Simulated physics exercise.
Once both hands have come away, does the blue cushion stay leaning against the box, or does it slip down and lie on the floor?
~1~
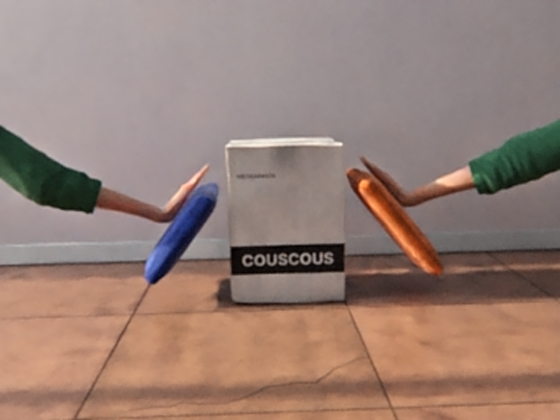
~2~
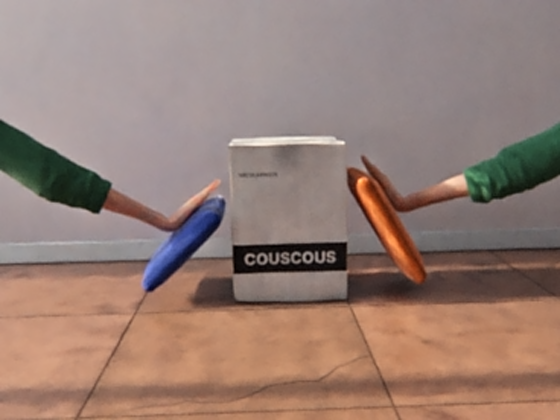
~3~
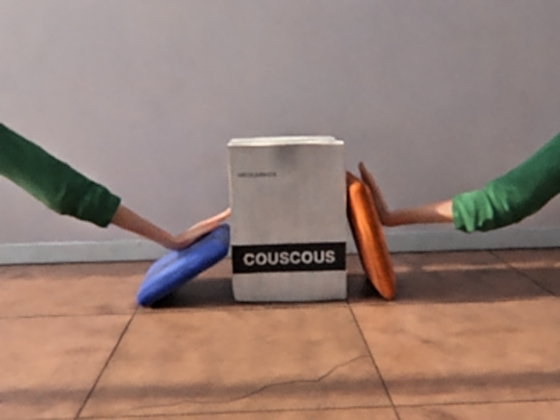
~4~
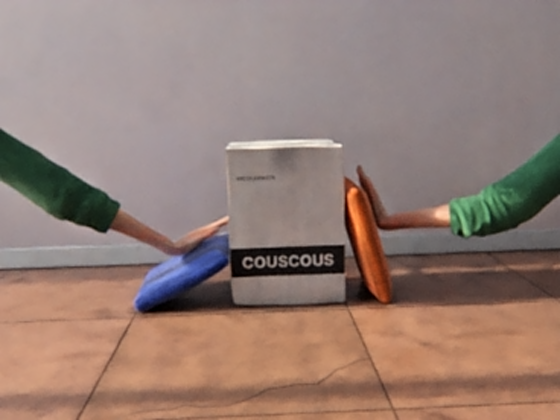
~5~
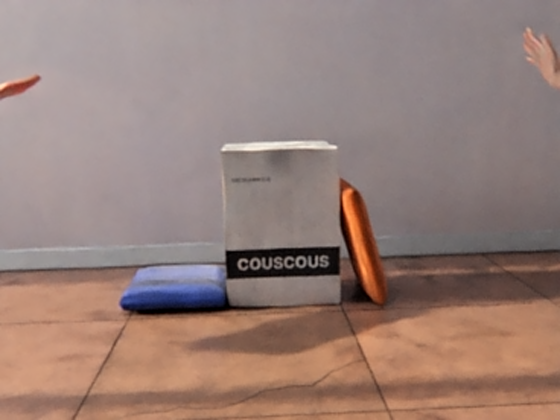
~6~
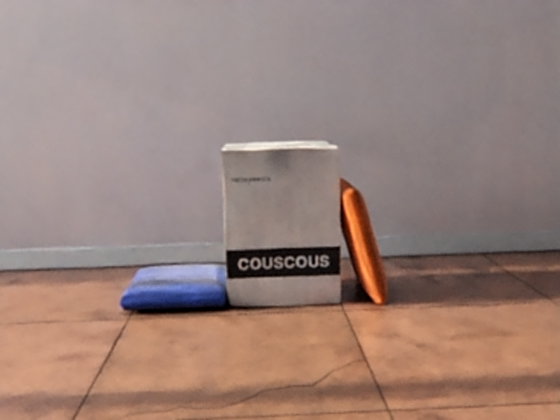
The blue cushion slips down and lies flat on the floor, while the orange one keeps leaning against the right side of the box.
On a tiled floor, two hands press cushions against a white box, then withdraw, the blue lying flat, the orange leaning.
